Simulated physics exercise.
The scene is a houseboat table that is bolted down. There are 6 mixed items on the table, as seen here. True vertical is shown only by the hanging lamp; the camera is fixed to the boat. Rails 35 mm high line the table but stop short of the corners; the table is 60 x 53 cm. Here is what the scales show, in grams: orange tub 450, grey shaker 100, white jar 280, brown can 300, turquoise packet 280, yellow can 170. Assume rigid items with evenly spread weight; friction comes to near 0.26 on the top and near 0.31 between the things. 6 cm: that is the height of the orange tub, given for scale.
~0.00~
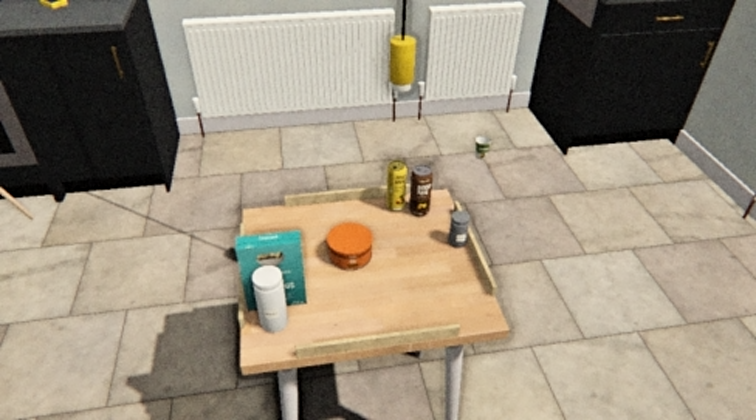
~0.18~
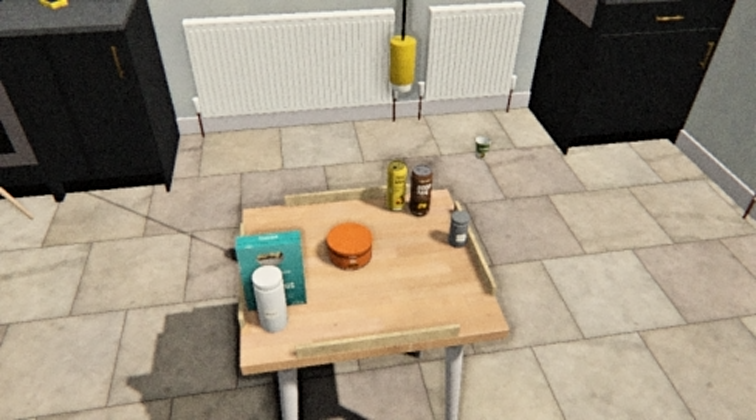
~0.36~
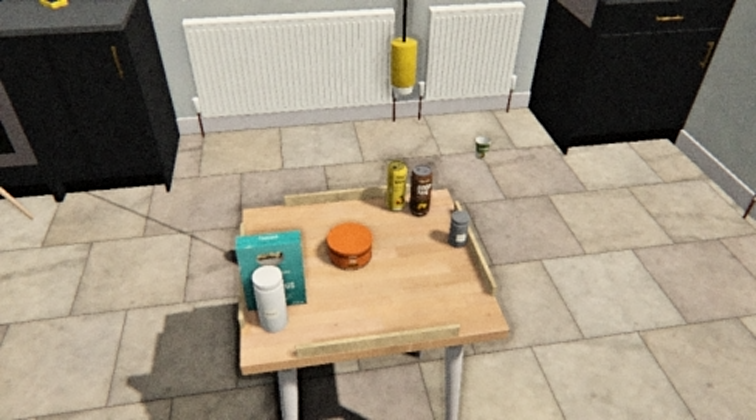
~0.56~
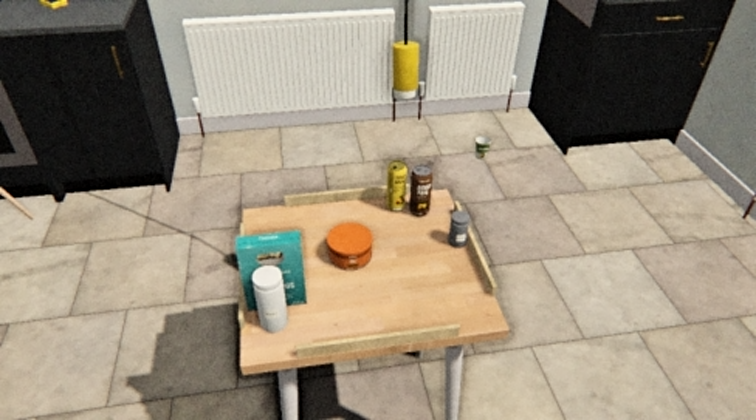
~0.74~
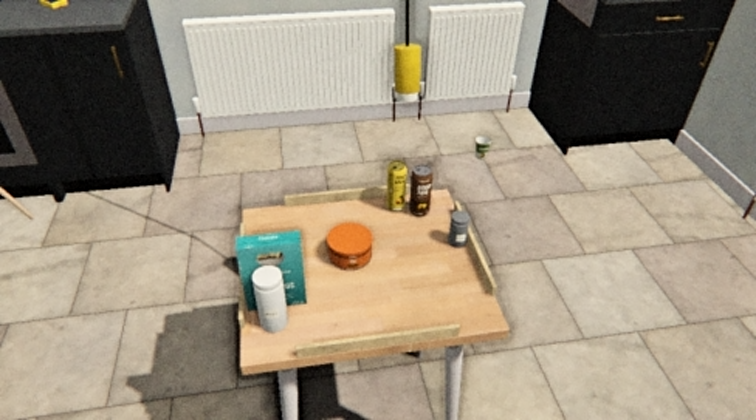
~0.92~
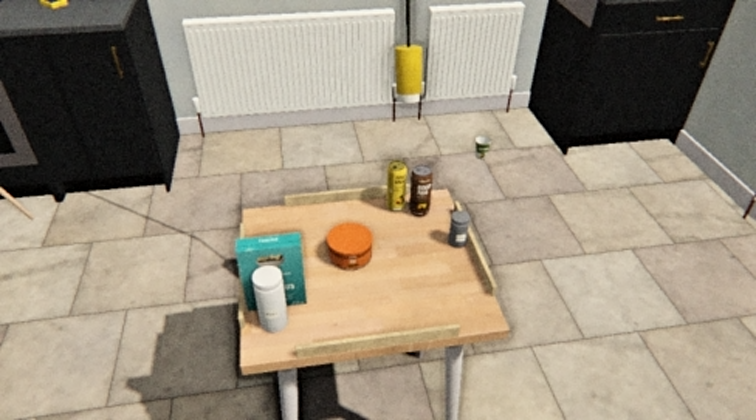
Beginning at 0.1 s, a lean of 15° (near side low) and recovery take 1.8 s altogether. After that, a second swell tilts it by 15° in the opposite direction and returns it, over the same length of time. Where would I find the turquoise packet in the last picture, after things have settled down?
I would say around (274, 321) in that picture.
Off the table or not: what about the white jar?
White jar: Goes out of bounds.
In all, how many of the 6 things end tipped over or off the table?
The count comes out at 2.
By 1.42 s, heel 8°, near side down; turquoise packet rocked 36° off its seat near (274, 295); white jar 10 cm from its spot.
By 1.62 s, heel 3°, near side down; white jar now off the table; turquoise packet on its side near (275, 330).
By 1.82 s, boat level; turquoise packet on its side near (275, 332).
When it is over (4.2 s), off the table, white jar; lying over on the table, turquoise packet; the other 4 within 5 cm of the start. In the last view, turquoise packet near (274, 321).
